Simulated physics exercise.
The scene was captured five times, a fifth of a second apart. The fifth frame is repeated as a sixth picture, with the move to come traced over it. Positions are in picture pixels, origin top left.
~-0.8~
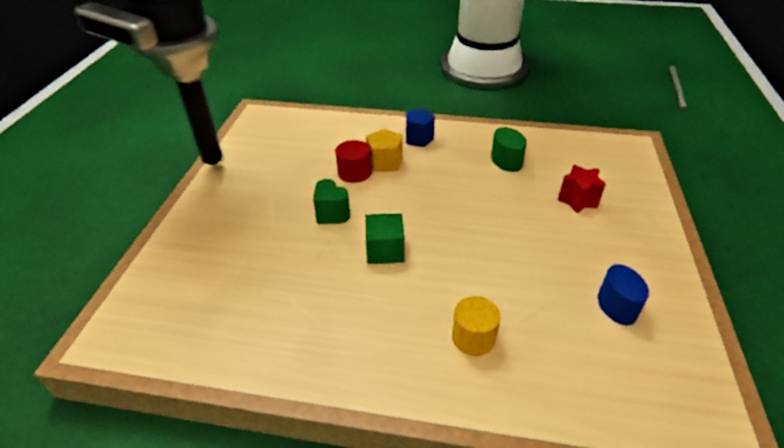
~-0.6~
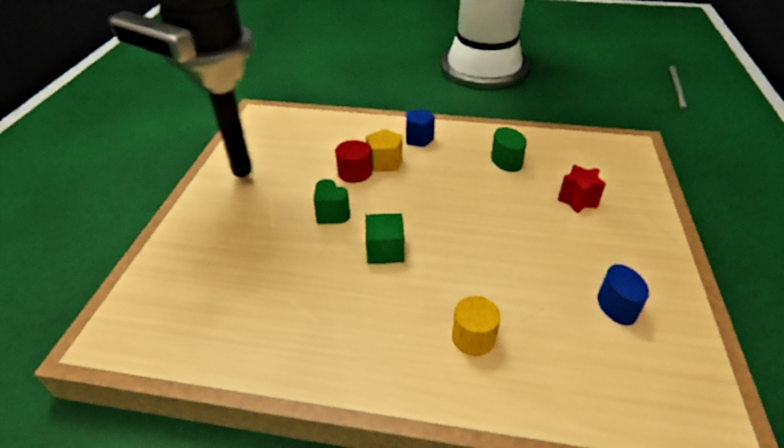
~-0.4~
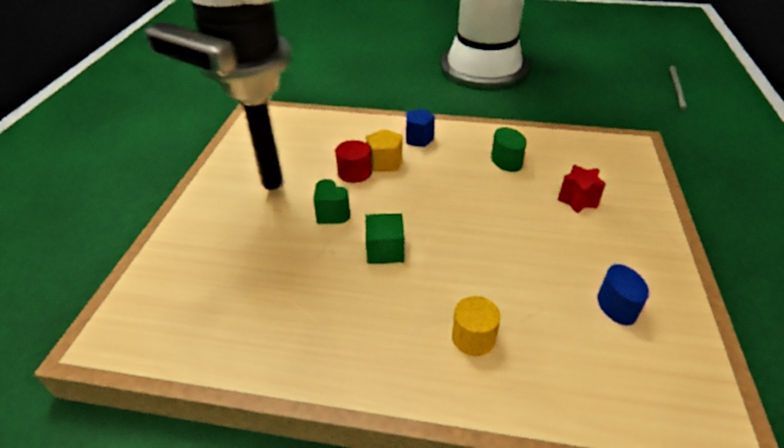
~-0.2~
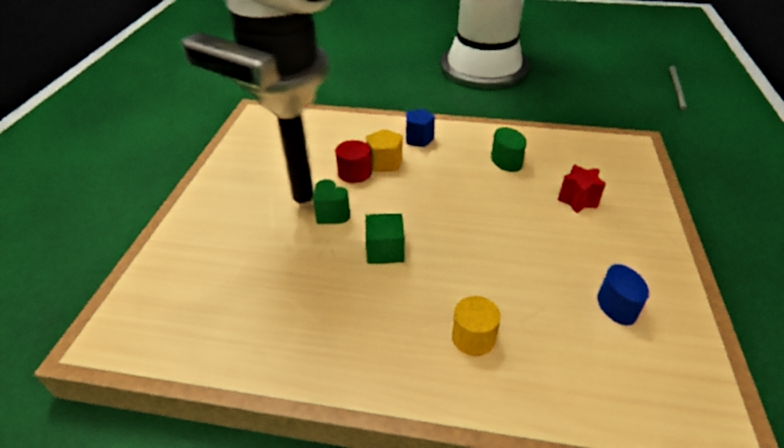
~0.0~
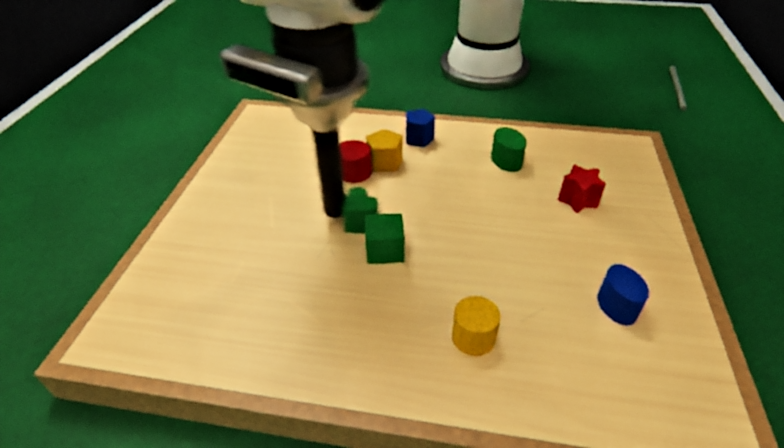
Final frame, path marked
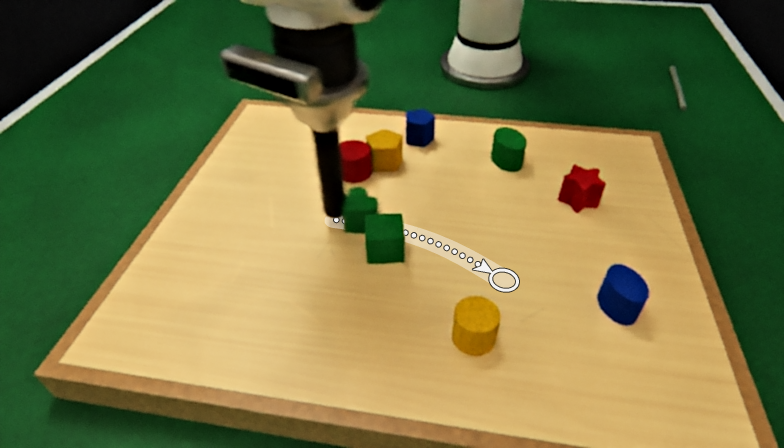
A robot arm with a black rod stands at the upper left of a pale wooden board on a green surface, viewed from above at an angle by a still camera. Red, yellow, blue and green blocks dot the board, with a red star at right. The rod glides right and nearer, then nudges the green heart-shaped block rightward toward the green square one.
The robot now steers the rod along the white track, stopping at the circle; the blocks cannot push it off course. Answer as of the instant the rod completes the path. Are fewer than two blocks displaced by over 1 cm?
Going by the path, yes.
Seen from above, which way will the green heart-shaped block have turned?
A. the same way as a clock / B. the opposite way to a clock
(B)
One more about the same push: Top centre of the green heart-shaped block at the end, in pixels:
If I read the scene right, the answer is (461, 206).
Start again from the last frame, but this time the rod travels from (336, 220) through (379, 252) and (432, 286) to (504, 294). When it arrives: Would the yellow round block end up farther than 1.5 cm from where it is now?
Answer: No.
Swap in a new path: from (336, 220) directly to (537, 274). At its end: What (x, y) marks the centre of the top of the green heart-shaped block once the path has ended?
The middle of its upper face will lie at (433, 201).
Path on the board, from (336, 220) through (394, 230) and (449, 249) to (504, 280).
What follows on the original path. One third of the way, rod at (394, 222); green heart-shaped block at (422, 205).
Two thirds of the way, rod at (451, 242); green heart-shaped block at (461, 206), turned 55° anticlockwise; green square at (387, 229), turned 15° clockwise.
At the end, rod at (506, 272); green heart-shaped block at (461, 206), turned 60° anticlockwise; green square at (387, 229), turned 15° clockwise; yellow round block in place.
